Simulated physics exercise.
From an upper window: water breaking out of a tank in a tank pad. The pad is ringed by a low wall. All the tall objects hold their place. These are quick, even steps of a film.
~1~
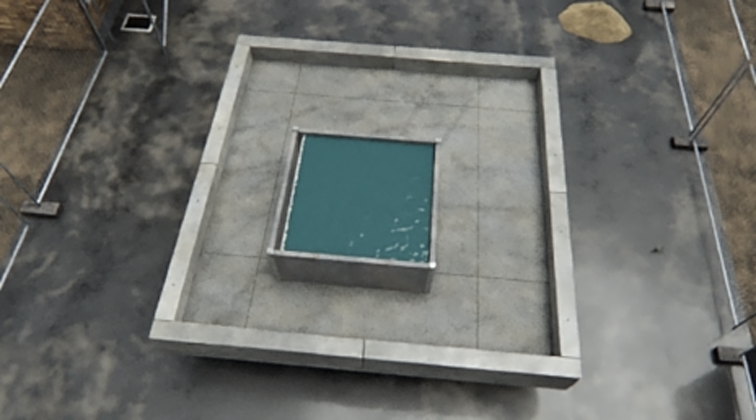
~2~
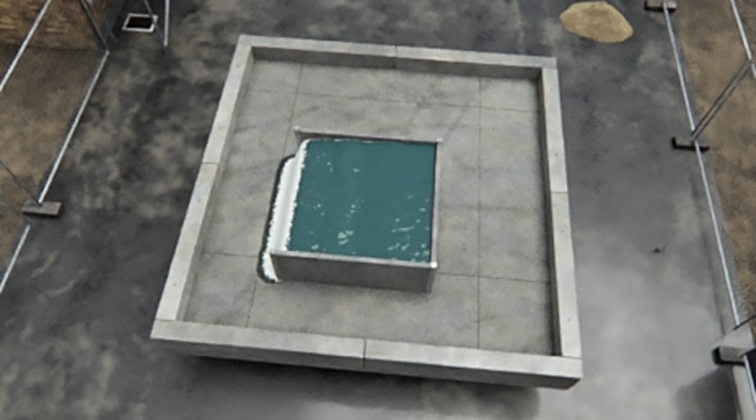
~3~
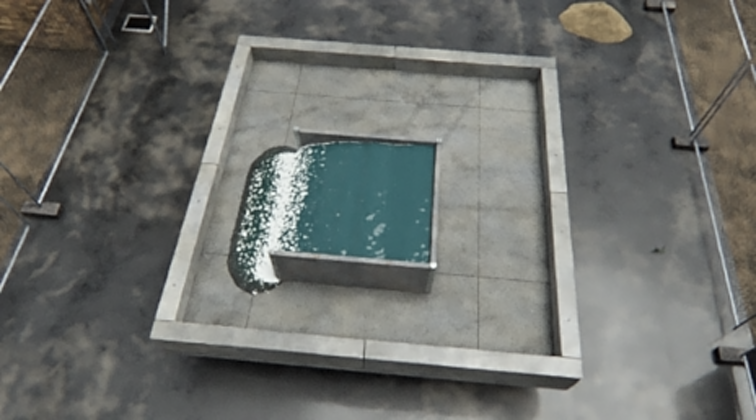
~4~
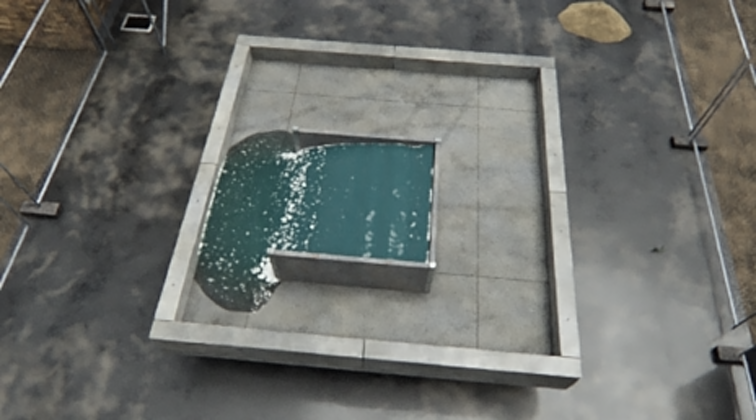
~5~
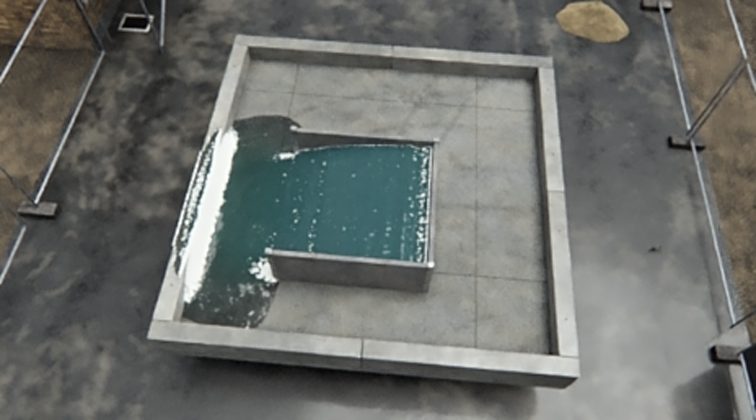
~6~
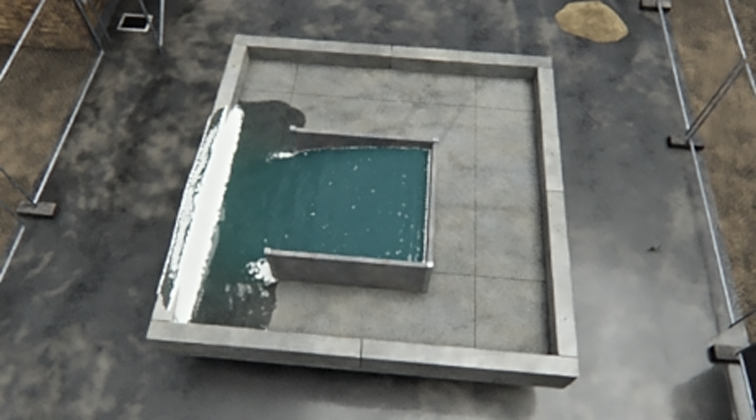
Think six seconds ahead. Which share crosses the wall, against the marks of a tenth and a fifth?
It loses a tenth to a fifth.
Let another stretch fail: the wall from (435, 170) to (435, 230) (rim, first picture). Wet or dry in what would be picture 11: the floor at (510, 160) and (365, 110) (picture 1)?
As listed: Awash, not flooded.
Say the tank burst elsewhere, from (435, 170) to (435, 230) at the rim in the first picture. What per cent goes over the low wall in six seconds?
Some 4 per cent.
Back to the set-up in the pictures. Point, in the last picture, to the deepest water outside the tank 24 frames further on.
Near (543, 361).
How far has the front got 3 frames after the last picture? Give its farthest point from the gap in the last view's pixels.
Around (250, 64).
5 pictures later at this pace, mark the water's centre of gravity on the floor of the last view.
Roughly at (300, 216).
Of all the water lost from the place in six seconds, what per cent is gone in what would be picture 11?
Roughly 40 per cent.
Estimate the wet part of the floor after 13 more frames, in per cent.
Near 55 in a hundred.
A moment on, water covers 25 % of the floor; the low wall has let 2 % over.
Next, water covers 25 % of the floor; the low wall has let 6 % over.
Then, water covers 50 % of the floor; the low wall has let 13 % over.
Later, water covers 75 % of the floor; the low wall has let 14 % over.
In the end, water covers 85 % of the floor; the low wall has let 15 % over.
